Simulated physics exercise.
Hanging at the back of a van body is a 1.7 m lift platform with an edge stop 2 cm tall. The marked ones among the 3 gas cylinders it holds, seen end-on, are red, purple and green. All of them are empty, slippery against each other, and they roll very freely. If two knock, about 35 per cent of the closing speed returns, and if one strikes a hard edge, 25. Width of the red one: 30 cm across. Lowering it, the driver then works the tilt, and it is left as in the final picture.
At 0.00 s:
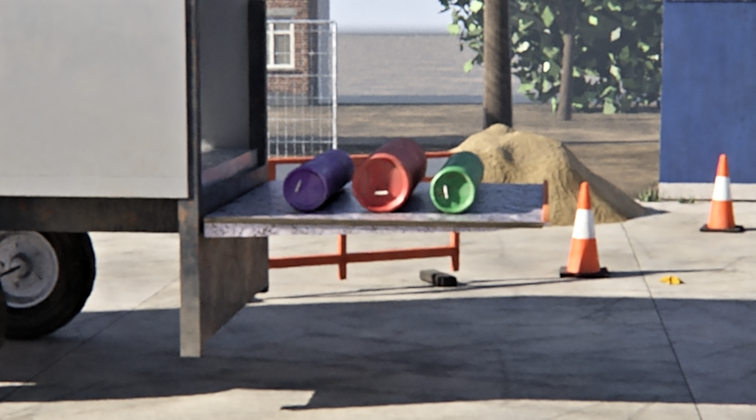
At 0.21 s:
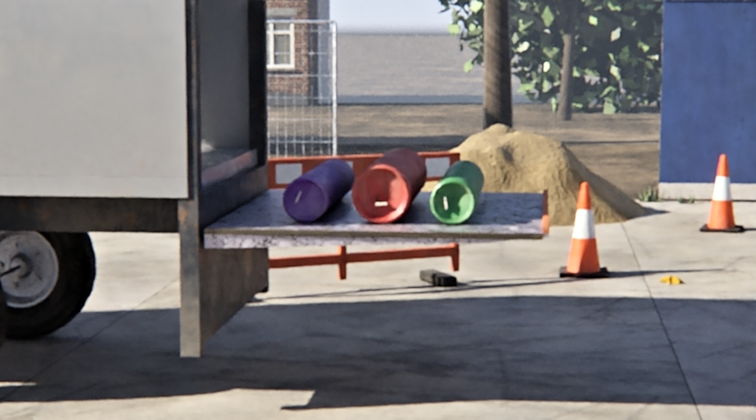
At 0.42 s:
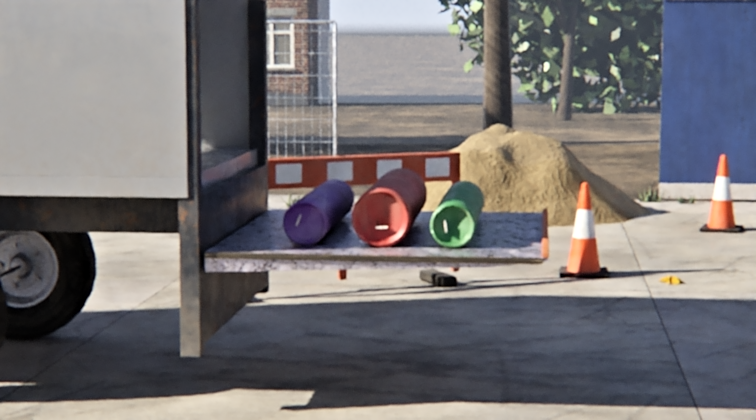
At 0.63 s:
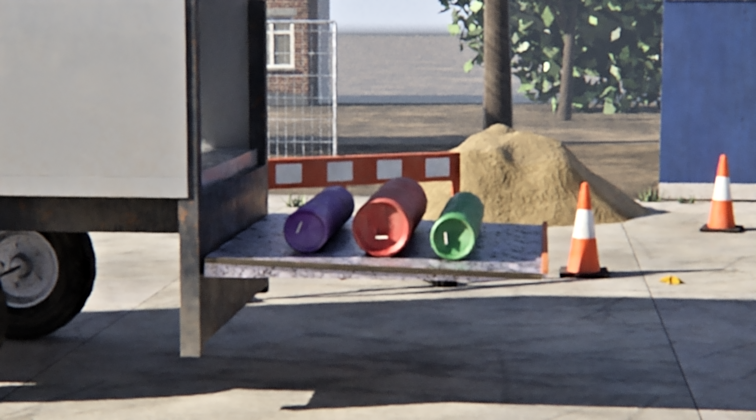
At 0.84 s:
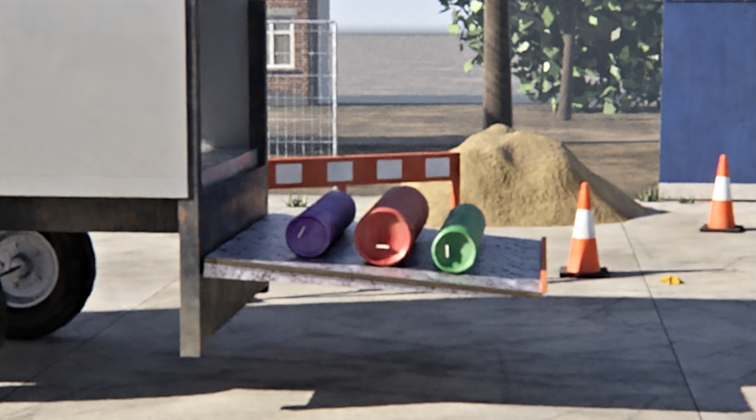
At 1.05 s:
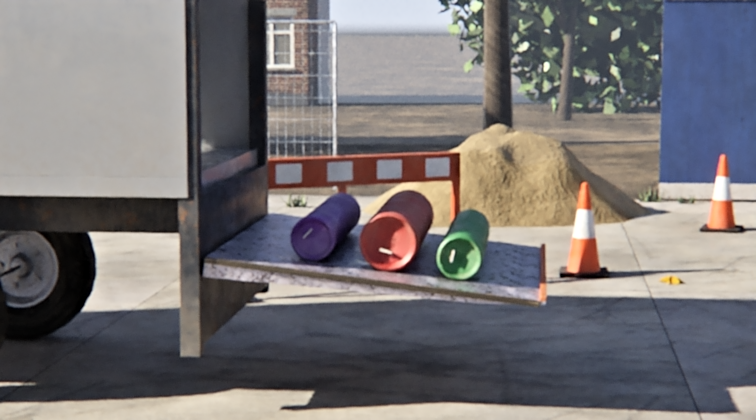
Three cylinders, purple, red and green, lying on a truck's lift platform as it lowers slightly, then tilts gently down to the right.
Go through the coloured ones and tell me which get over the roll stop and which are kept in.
Red: It gets away. Purple: It gets away. Green: It gets away.
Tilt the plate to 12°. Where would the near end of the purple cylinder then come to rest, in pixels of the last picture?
Near pixel (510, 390).
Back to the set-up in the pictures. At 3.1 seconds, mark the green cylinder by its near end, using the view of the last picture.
That would be about (657, 393) in pixels.
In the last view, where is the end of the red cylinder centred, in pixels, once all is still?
Near pixel (514, 382).
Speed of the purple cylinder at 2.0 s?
Roughly 0.7 m/s.
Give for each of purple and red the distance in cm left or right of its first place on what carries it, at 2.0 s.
Purple 45 cm right, red 45 cm right.
Then, 2.0 s in, red is on the plate, 35 cm from the stop, rolling right; purple is on the plate, 75 cm from the stop, rolling right; green is on the plate, 5 cm from the stop, rolling right; 0 gone from the plate.
Then, 3.1 s in, red is on the ground; purple is over the stop and falling; green is on the ground; 3 gone from the plate.
In the end (6.5 s), red is on the ground; purple is off the lift, on the ground; green is on the ground; 3 gone from the plate.
